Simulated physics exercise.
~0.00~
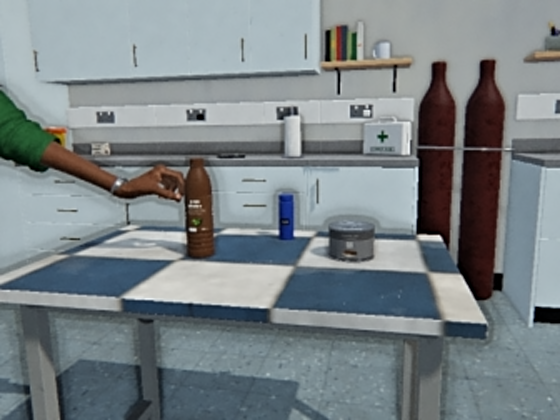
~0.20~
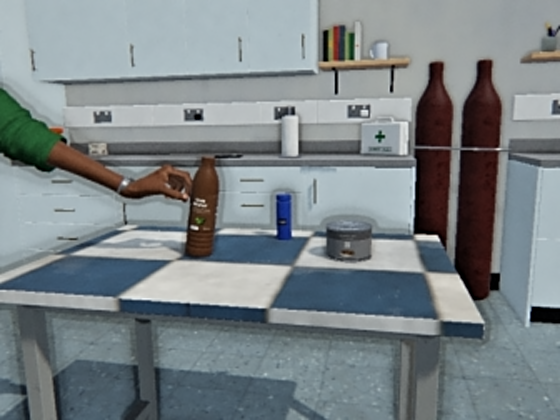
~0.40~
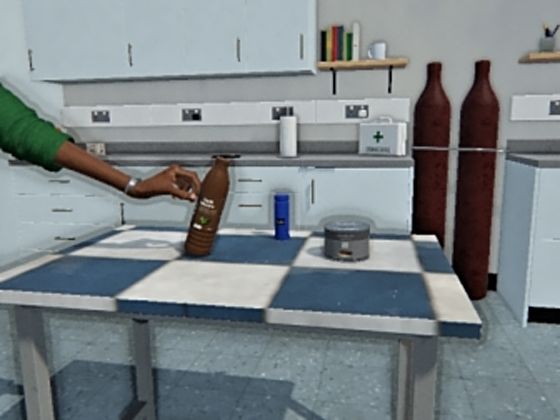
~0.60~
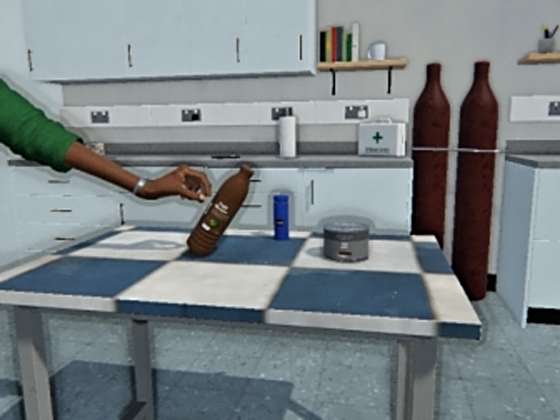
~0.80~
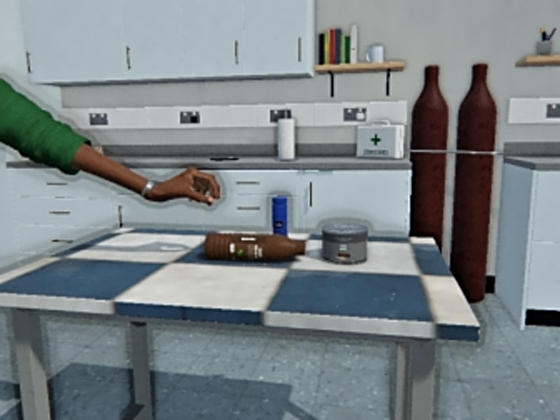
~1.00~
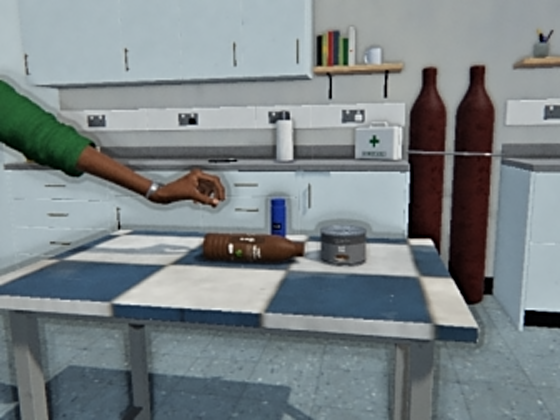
Brown bottle tipping right and toppling onto its side as a hand pushes it on a checked table, tub and shaker standing.
